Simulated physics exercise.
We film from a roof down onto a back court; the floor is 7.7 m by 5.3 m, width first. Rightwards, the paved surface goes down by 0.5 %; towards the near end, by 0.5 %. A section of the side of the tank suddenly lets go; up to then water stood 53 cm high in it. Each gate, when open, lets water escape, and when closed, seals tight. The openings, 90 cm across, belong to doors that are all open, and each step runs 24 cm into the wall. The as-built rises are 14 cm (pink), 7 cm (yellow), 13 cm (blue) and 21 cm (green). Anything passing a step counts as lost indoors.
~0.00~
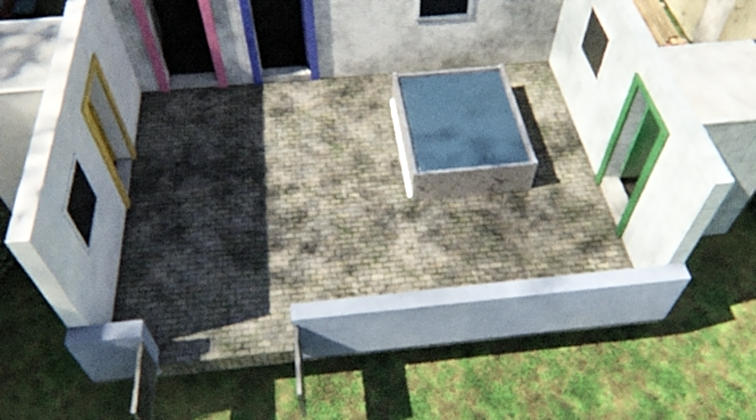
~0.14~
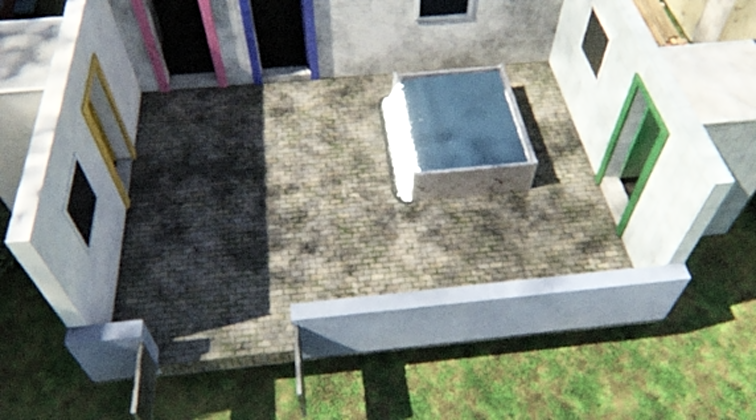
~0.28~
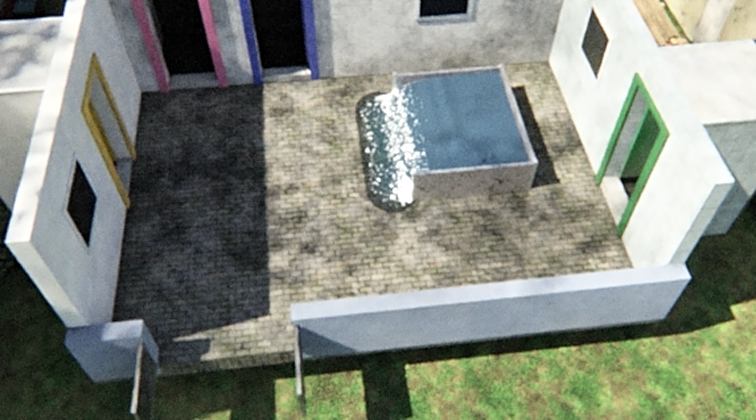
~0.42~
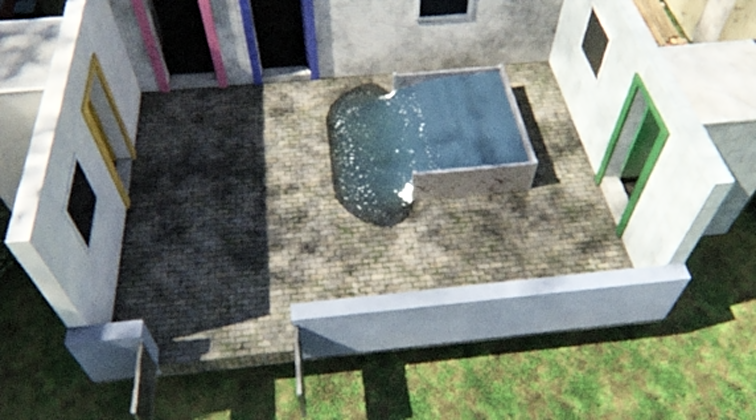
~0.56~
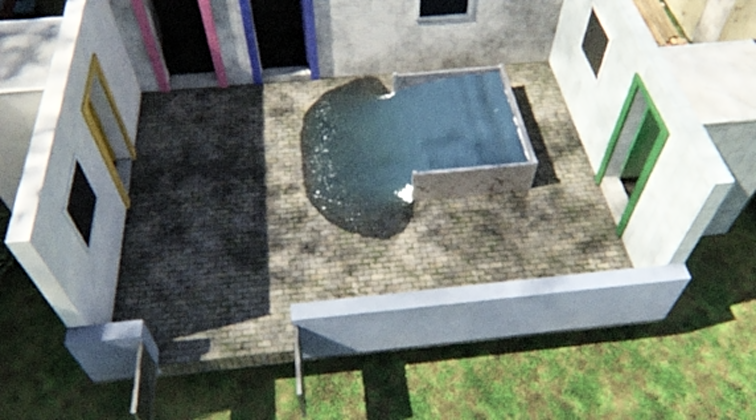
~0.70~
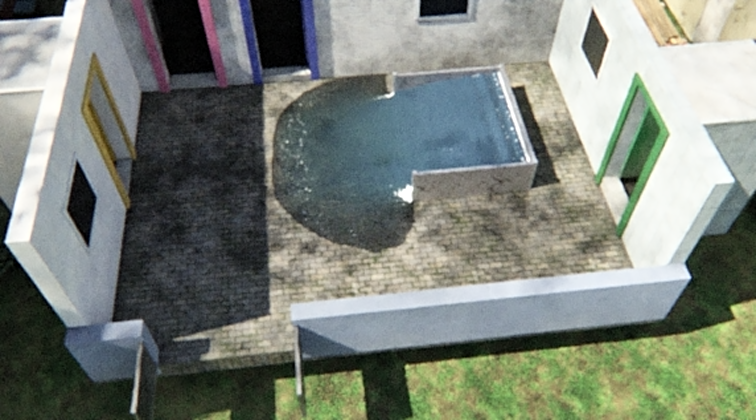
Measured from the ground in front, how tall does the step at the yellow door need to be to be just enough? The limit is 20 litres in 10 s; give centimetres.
It needs to be about 18 cm tall.
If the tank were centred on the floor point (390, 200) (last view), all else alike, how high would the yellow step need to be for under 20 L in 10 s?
Roughly 19 centimetres.
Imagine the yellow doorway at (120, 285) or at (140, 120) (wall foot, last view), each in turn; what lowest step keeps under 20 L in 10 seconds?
Minimums: About 11.5 cm and 21 cm.
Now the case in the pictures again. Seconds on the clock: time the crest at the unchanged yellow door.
Near 2.8 s.
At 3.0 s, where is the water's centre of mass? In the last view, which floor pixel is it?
My guess is close to (288, 163).
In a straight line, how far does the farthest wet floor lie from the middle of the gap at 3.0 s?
Around 5.8 m from the gap.
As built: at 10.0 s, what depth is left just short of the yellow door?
Roughly 2.5 cm deep.
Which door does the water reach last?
That would be the green door.
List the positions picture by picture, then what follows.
In the first frame, the tank at (461, 120) is whole and still, 53 cm deep; the yellow door at (112, 138) is dry.
In the second frame, water pours out at (405, 138) and has run 0.2 m, to (401, 197); about 10 cm deep outside, 53 cm at the back.
In the third frame, the front is at (375, 199), 0.6 m from the gap at (405, 140); 1.5 m2 of floor is wet, 53 cm left at the back.
In the fourth frame, the gap is at (405, 141), the front 1.2 m out at (341, 197); the back of the tank holds 53 cm.
In the fifth frame, the gap is at (405, 141), the front 1.7 m out at (311, 191); the back of the tank holds 51 cm.
In the sixth frame, water pours out at (405, 141) and has run 2.2 m, to (277, 164); about 6 cm deep outside, 44 cm at the back; the yellow door at (112, 138), 4.6 m from the gap, is still 2.4 m from the nearest water.
After 1.4 s water covers 40 % of the floor, deepest (22 cm) near (406, 185); it has not reached the yellow door.
After 3.0 s water covers 60 % of the floor, deepest (32 cm) near (109, 354); 21 cm at the yellow door, 104 litres in over its 7 cm step.
After 10.0 s water covers 90 % of the floor, deepest (8 cm) near (305, 333); 3 cm at the yellow door, 201 litres in over its 7 cm step.
At the yellow door as built, the water arrived by 1.5 s and peaked near 22 cm at 2.8 s.
Run again over the same 10 s with other heights there, 47 litres in over 15 cm, 9 litres over 20 cm. The limit of 20 litres is kept from about 18 cm up.
